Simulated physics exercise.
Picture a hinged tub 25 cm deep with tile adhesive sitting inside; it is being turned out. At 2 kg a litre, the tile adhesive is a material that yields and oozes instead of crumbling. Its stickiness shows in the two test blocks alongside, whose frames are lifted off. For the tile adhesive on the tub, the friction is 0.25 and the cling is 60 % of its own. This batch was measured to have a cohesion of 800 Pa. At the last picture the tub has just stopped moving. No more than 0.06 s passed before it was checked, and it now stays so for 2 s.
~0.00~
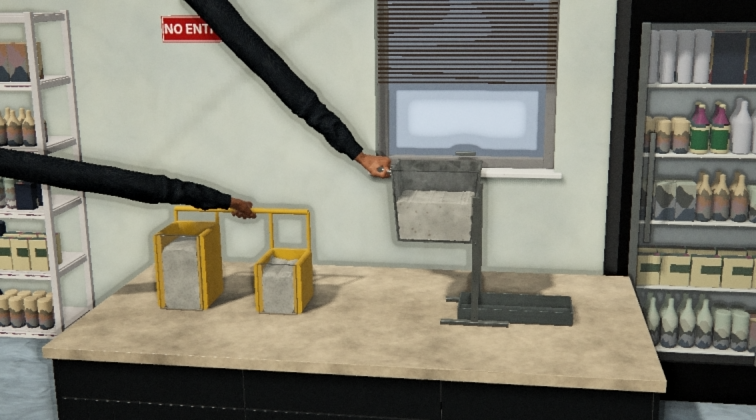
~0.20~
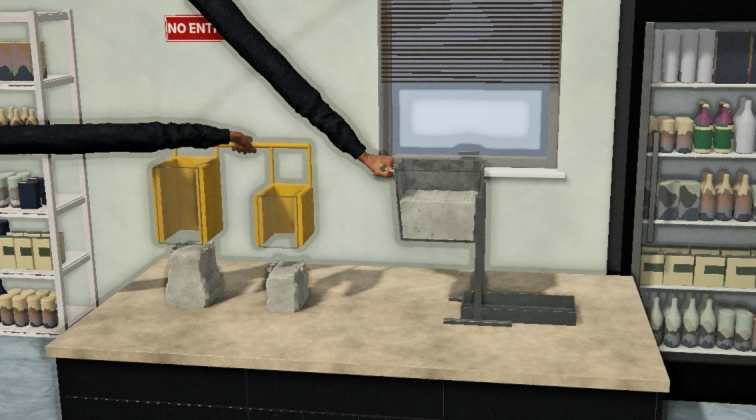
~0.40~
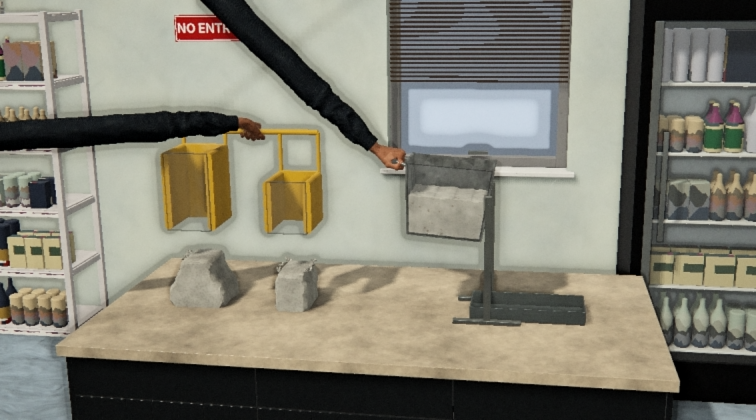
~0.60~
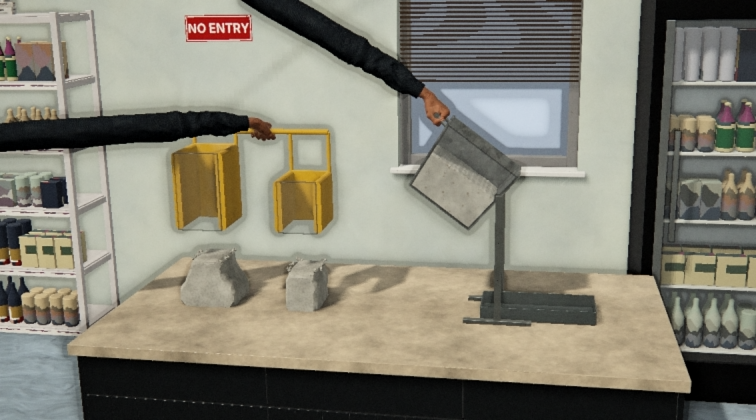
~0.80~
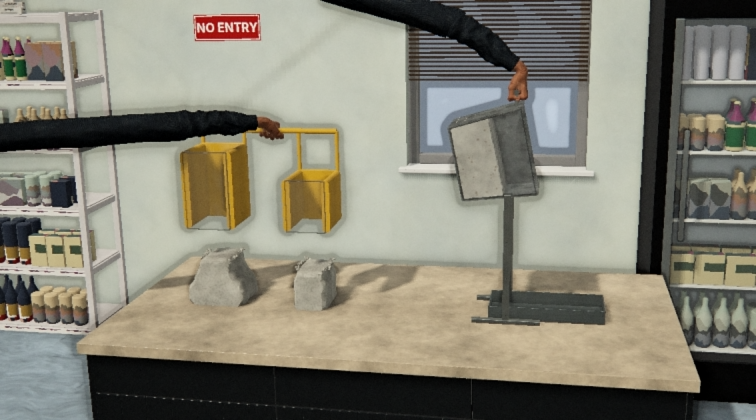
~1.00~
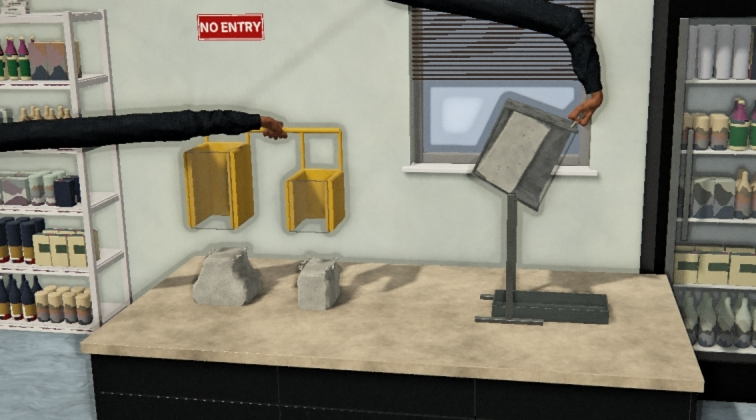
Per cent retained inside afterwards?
Retained: About 0 %.
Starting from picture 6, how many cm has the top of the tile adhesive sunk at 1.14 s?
Roughly 13 cm.
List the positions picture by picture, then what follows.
The first frame shows handle-side rim at (393, 170), tilt 0 degrees; top of the tile adhesive at (410, 202); blocks stand 24 cm, 15 cm (left to right).
The second frame shows handle-side rim at (397, 169), tilt 0 degrees; top of the tile adhesive at (413, 201); blocks stand 22 cm, 15 cm (left to right).
The third frame shows handle-side rim at (408, 163), tilt 4 degrees; top of the tile adhesive at (413, 195); blocks stand 18 cm, 15 cm (left to right).
The fourth frame shows handle-side rim at (450, 125), tilt 37 degrees; top of the tile adhesive at (435, 155); blocks stand 18 cm, 15 cm (left to right).
The fifth frame shows handle-side rim at (522, 110), tilt 79 degrees; top of the tile adhesive at (485, 121); blocks stand 18 cm, 15 cm (left to right).
The sixth frame shows handle-side rim at (577, 134), tilt 115 degrees; top of the tile adhesive at (514, 113); blocks stand 18 cm, 15 cm (left to right).
After 1.14 s, the tub is at 115 degrees and holds 82 %.
After 1.31 s, the tub is at 115 degrees and holds 14 %.
After 1.48 s, the tub is at 115 degrees and holds 0 %.
After 1.65 s, the tub is at 115 degrees and holds 0 %.
After 3.00 s, at the end, the tub is at 115 degrees and holds 0 %.
